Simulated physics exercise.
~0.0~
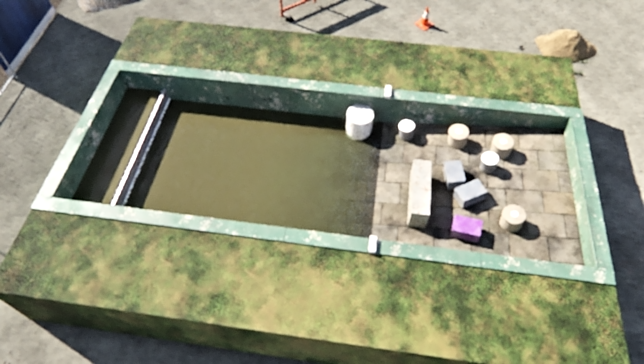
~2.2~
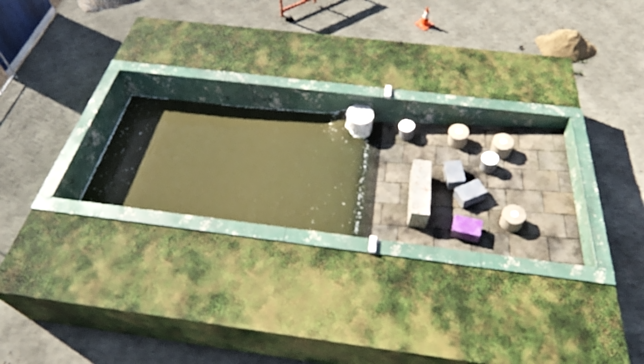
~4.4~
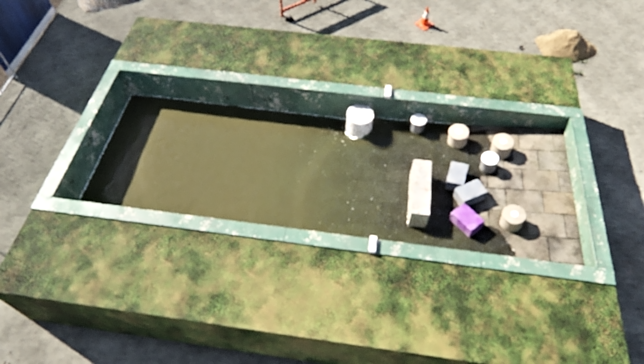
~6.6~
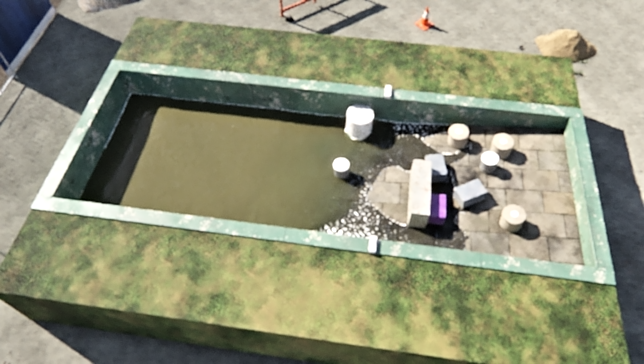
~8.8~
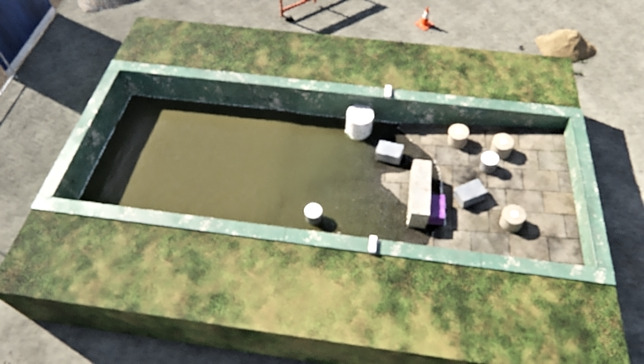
Murky water surged up the paved slope of a walled pool once the barrier on the left was gone, then drained back, dragging a small pale tub and a gray block leftward into the water while the purple crate ended up against a long pale block.
